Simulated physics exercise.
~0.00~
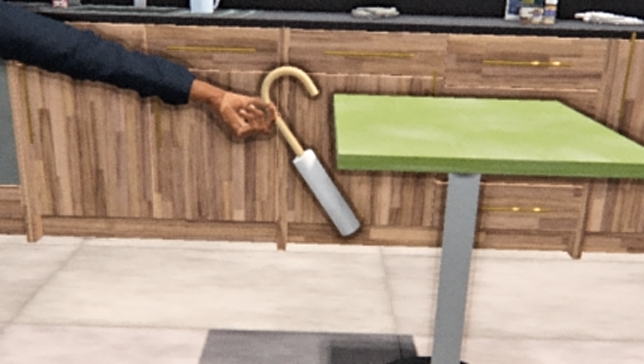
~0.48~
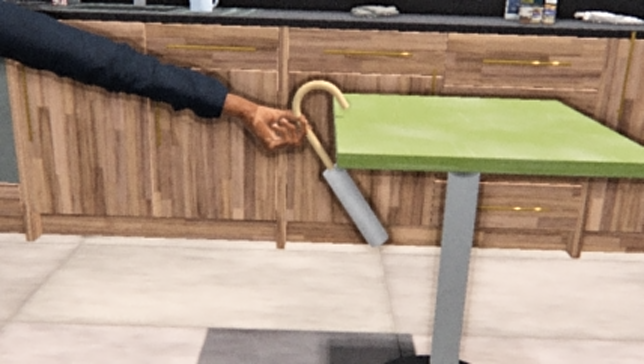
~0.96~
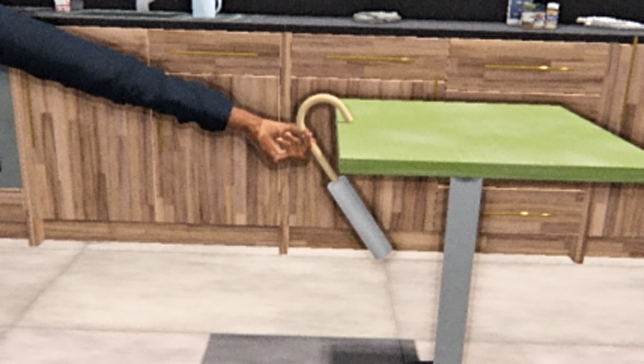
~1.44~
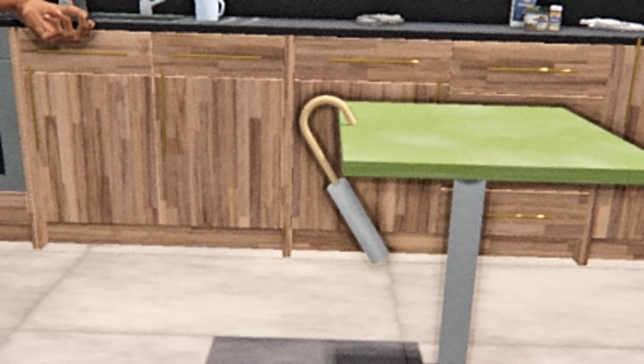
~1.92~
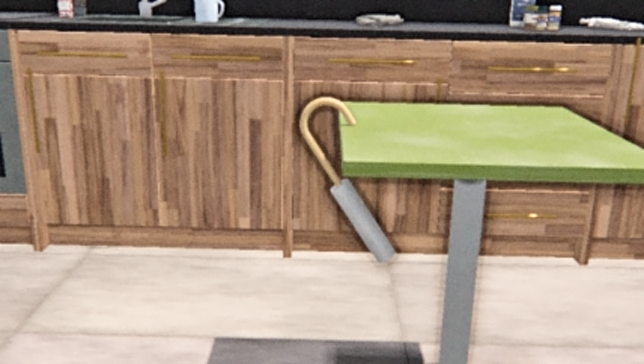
In a kitchen with wood-fronted cabinets and a dark counter, a slightly swaying view looks across a pale tiled floor towards a green table top on a grey post at the right. A dark-sleeved arm reaches in from the left, holding a closed white umbrella with a curved tan handle, its lower end slanting down to the right. The hand moves it a short way right and sets the hook over the table's left edge. It then lets go and draws back to the upper left, leaving view. The umbrella stays hanging from the edge, tilted and at rest.
